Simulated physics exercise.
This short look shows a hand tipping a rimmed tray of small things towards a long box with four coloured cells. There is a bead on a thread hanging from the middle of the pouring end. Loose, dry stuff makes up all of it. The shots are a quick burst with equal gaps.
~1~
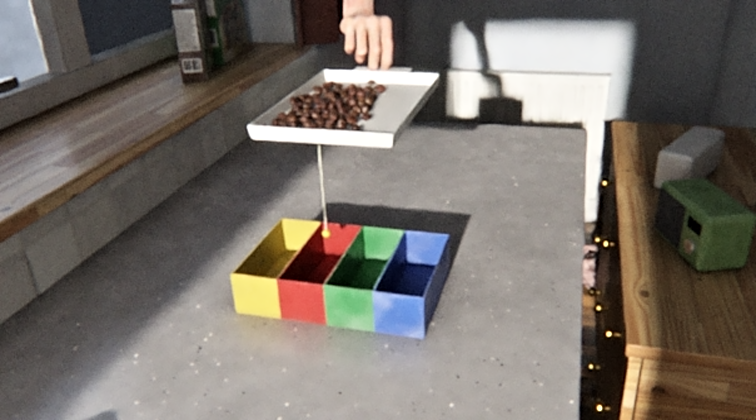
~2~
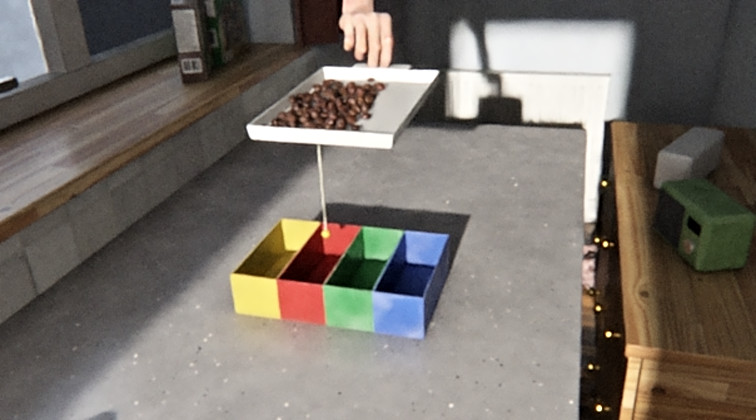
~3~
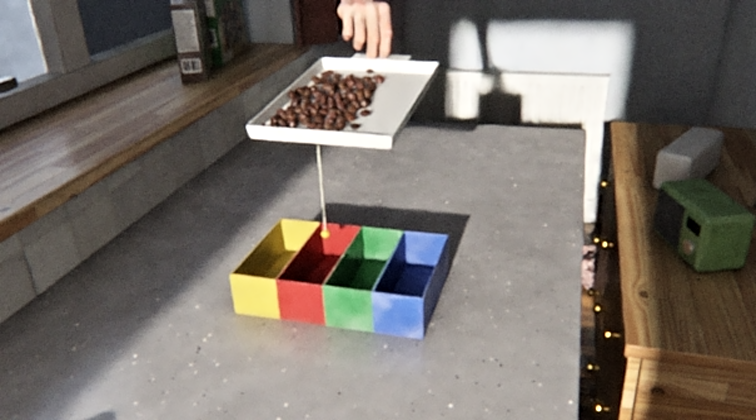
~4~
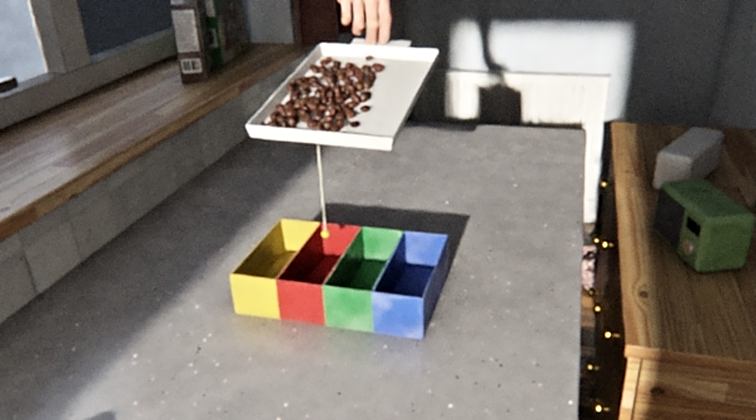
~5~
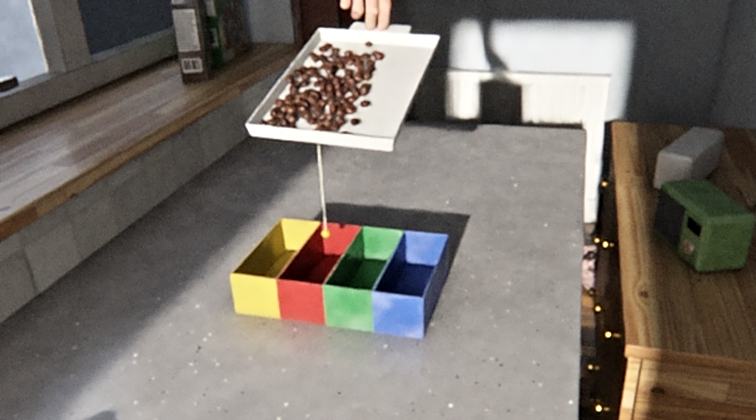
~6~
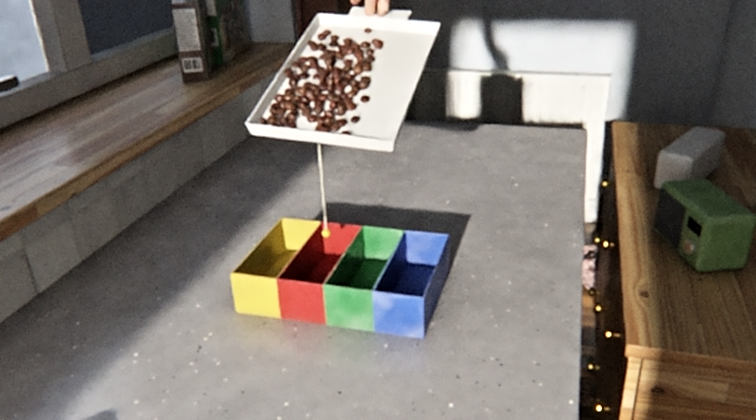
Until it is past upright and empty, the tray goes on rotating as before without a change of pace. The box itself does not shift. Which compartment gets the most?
The green compartment.
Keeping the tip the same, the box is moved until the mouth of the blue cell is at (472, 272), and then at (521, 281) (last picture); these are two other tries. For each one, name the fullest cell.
Red, and then the yellow one.
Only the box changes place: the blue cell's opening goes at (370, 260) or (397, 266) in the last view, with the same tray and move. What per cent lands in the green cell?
The first position comes out at 30 per cent, the other at 50 per cent.
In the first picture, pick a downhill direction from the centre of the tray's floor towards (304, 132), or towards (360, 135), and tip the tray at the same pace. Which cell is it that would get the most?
Yellow, then green.
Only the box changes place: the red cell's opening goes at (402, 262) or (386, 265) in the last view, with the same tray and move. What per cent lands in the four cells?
Result, in turn: 70 %, 80 %.
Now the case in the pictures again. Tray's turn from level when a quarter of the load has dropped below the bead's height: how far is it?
About 90 degrees.
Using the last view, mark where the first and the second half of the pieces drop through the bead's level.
(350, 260) first, (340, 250) later.
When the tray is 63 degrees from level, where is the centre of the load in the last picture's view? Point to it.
Look around (326, 115) in the last picture.
Just after the last frame, tray tipped steeply; almost all on the tray; just a few falling or outside the box.
A moment on, tray tipped past a quarter turn; roughly a quarter on the tray; roughly a quarter in the green cell; about a tenth in the red cell; about a tenth in the blue cell; just a few in the yellow cell; roughly a quarter falling or outside the box.
Further on, tray tipped past a quarter turn; roughly half in the green cell; roughly a quarter in the red cell; about a tenth in the blue cell; about a tenth in the yellow cell; just a few falling or outside the box.
When it is over, tray tipped past a quarter turn; roughly half in the green cell; roughly a quarter in the red cell; about a tenth in the blue cell; about a tenth in the yellow cell; just a few outside the box.
